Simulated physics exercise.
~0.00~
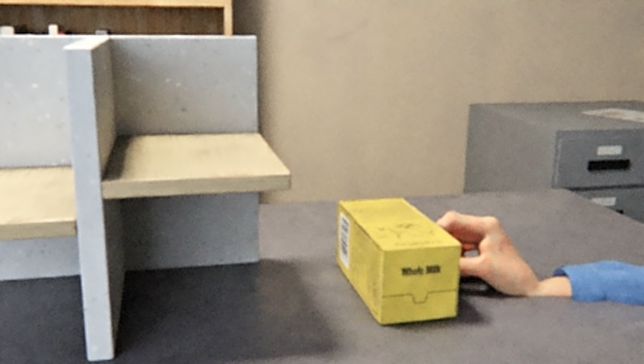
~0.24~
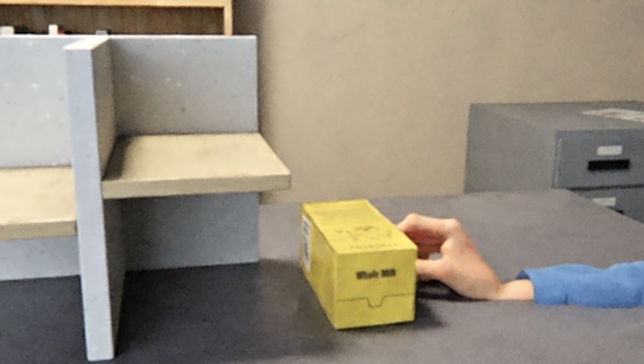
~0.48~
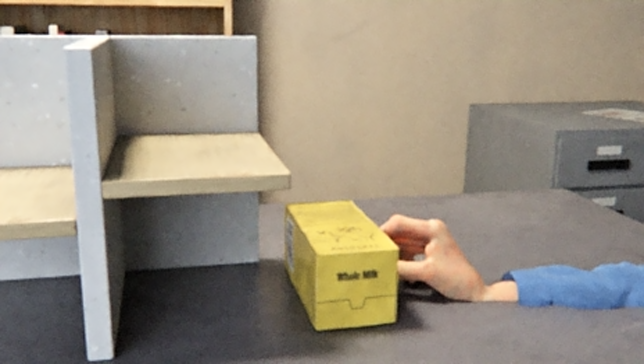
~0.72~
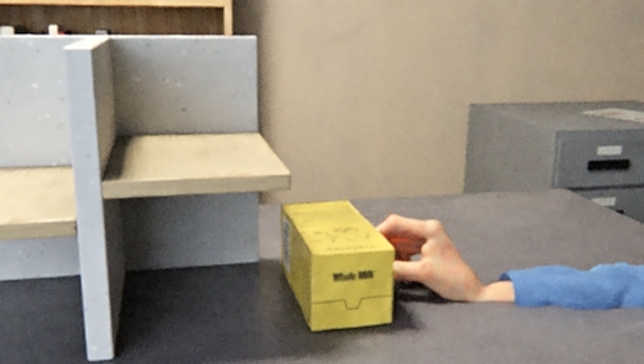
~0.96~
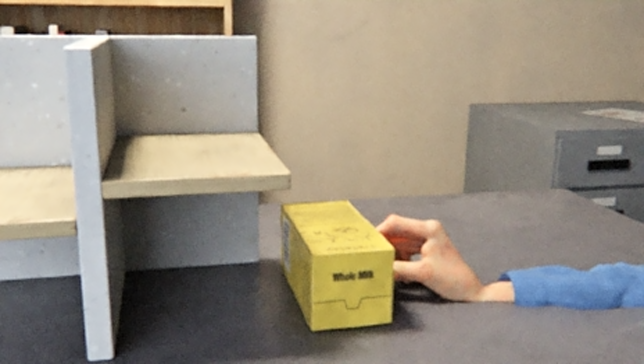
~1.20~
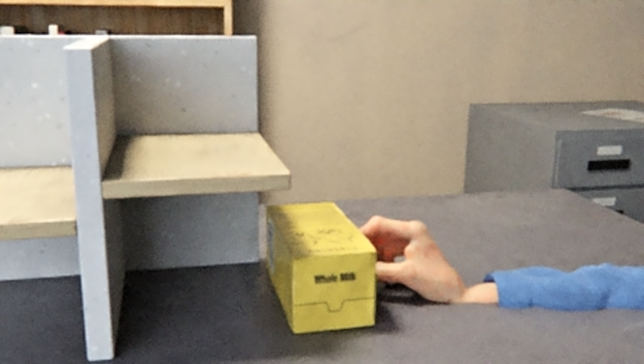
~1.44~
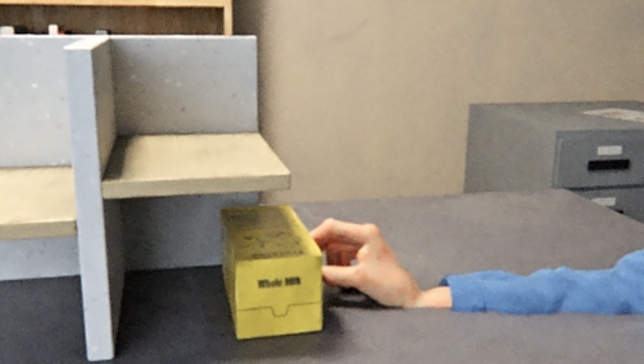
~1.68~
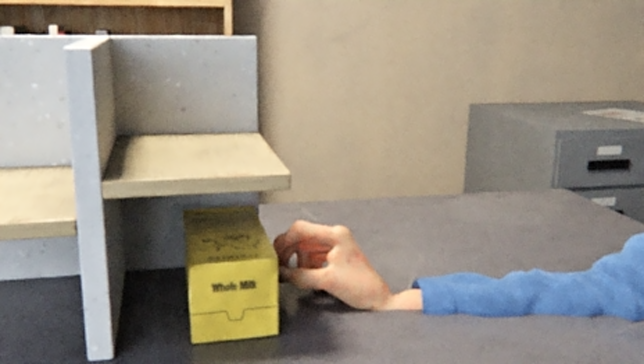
A yellow carton lies on its side on a dark tabletop, with a hand in a blue sleeve holding it from the right. The hand pushes it left toward a small pale rack with a wooden shelf. After the first short slides, the carton pauses briefly, the fingers still against it. Then the hand pushes on, and the carton moves farther left, starting to pass beneath the raised shelf. It clears the shelf without being stopped and ends up under it, near the upright panel, with the hand still beside it on the right.
